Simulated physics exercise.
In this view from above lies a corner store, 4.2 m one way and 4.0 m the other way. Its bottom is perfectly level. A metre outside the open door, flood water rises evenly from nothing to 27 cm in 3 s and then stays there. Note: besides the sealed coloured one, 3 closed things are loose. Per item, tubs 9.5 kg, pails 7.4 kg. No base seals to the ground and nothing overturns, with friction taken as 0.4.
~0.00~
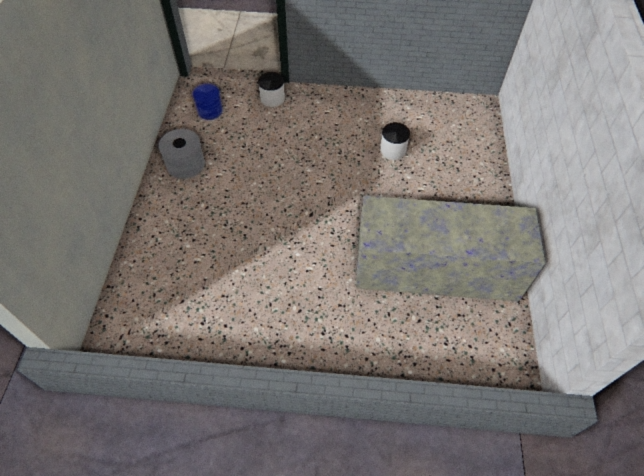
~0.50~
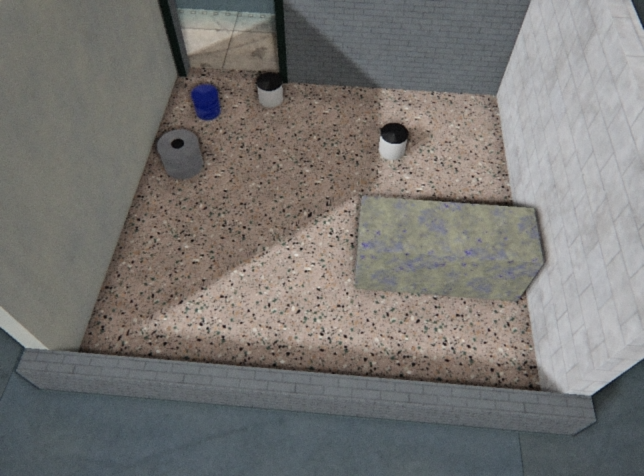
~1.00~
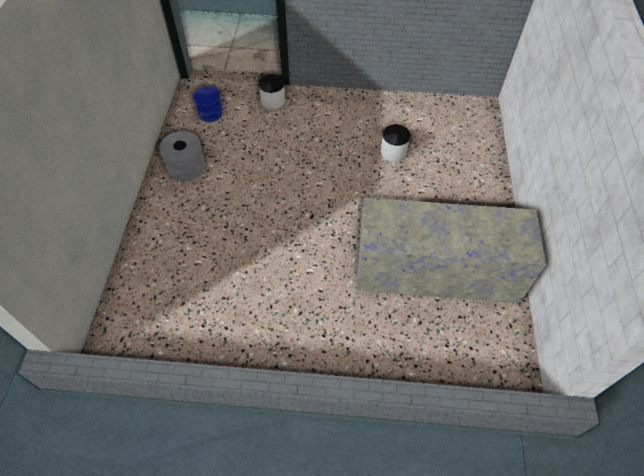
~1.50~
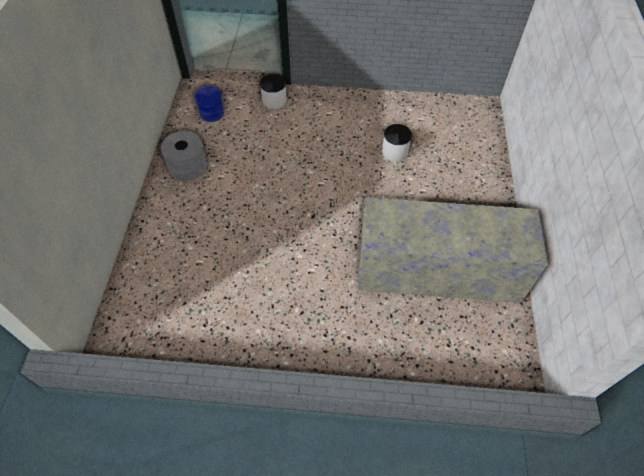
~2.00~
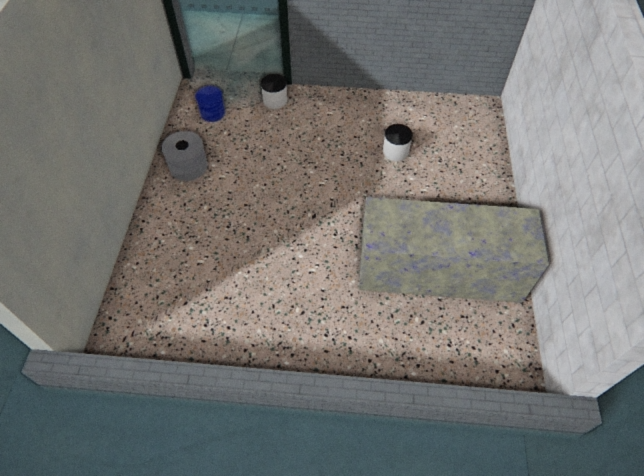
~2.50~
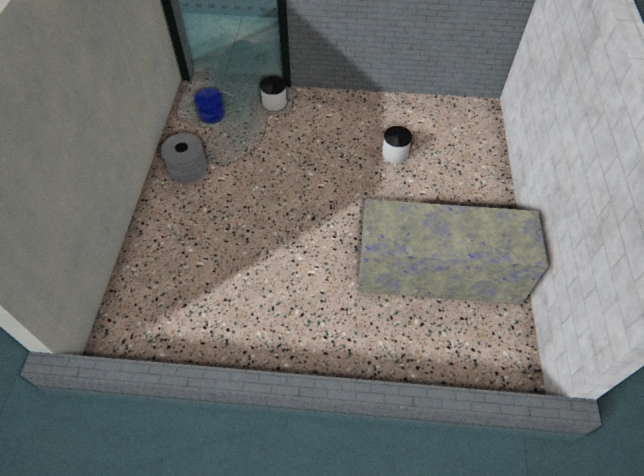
Water spreads across the ground outside a small, open-topped room seen from above, with a speckled pinkish floor, pale side walls and a grey brick back wall. A blue pail, a grey cylinder and two white containers with black tops stand towards the back, and a mottled green-grey block sits at right. The outside ground turns blue-green, then a thin sheet creeps through the doorway around the unmoved pail, while the view barely shifts.
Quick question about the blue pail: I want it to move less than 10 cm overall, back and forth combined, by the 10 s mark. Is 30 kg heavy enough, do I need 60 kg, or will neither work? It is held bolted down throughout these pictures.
You need 60 kg.
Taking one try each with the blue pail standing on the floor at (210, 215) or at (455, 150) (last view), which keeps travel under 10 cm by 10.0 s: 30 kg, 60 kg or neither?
Result, try 1: Both pass; try 2: Both pass.
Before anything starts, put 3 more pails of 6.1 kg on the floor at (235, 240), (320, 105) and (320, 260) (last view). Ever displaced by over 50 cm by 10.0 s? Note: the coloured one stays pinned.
In that order: Beyond it, within it, beyond it.
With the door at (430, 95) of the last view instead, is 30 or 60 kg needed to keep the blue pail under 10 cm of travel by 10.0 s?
Then the lighter mass works.
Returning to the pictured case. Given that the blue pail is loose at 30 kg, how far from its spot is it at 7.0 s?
Shift: Roughly 30 cm.
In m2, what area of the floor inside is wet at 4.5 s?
That flooded area is roughly 11.0 m2.
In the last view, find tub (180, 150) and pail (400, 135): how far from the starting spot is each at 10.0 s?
350 cm and 0 cm respectively.
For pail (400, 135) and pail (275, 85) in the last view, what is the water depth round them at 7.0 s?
3 and 4 cm.
After 3.5 s the blue pail would be 4 cm from its start with 30 kg and 0 cm from its start with 60 kg; 11 cm of water round it then.
After 4.5 s the blue pail would be 27 cm from its start with 30 kg and 0 cm from its start with 60 kg; 11 cm of water round it then.
After 7.0 s the blue pail would be 33 cm from its start with 30 kg and 0 cm from its start with 60 kg; 10 cm of water round it then.
After 10.0 s the blue pail would be 33 cm from its start with 30 kg and 0 cm from its start with 60 kg; 10 cm of water round it then.
